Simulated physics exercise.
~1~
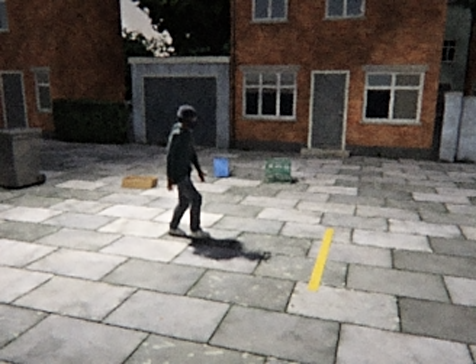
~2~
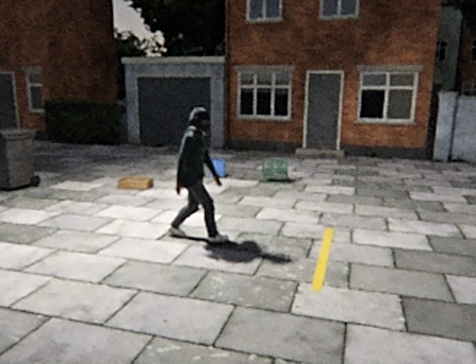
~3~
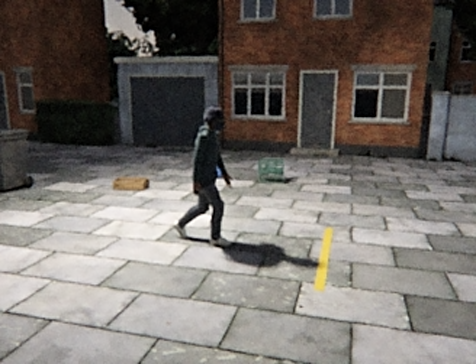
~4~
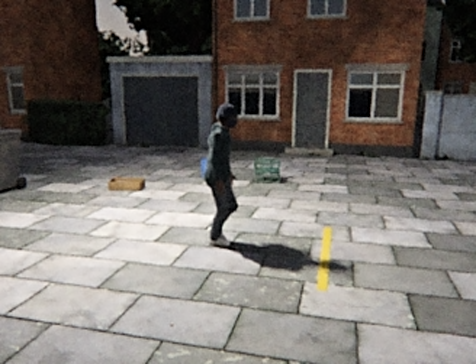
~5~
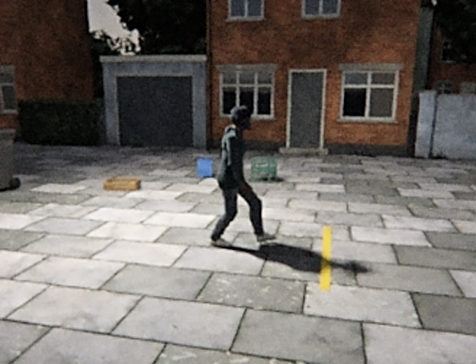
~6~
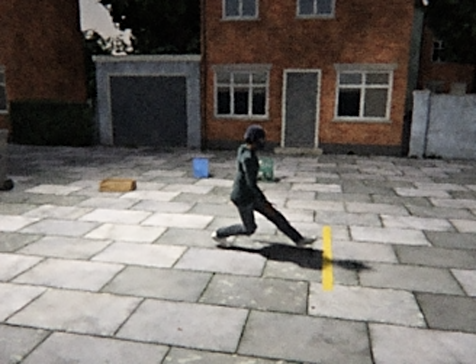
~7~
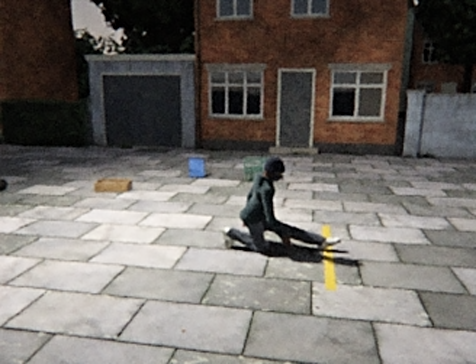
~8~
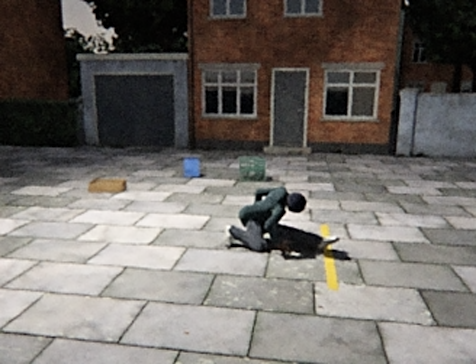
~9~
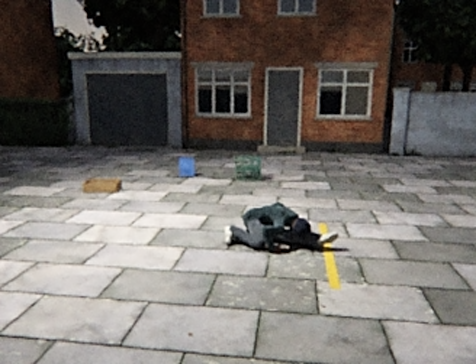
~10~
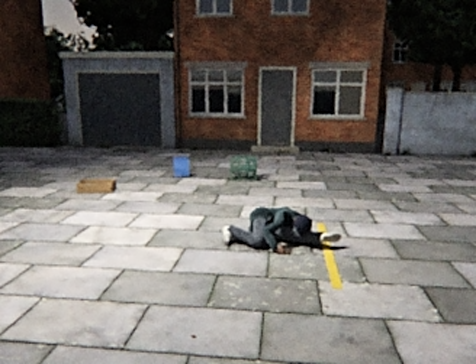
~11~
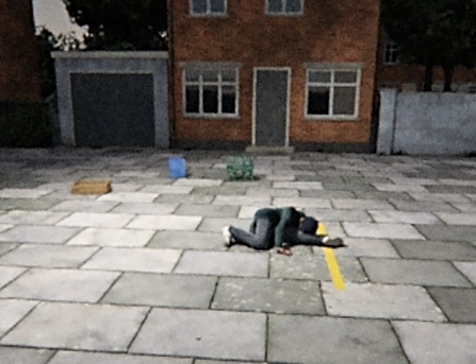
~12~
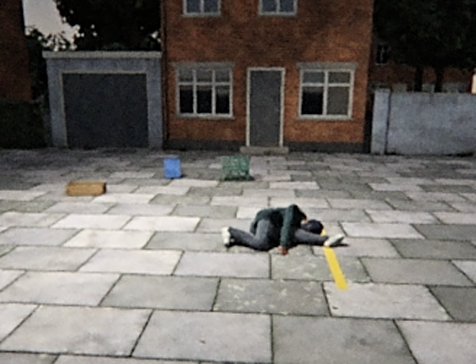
Paved yard before brick houses, a dark-clad person walking right, dropping to the knees, then lying slumped by a yellow strip.
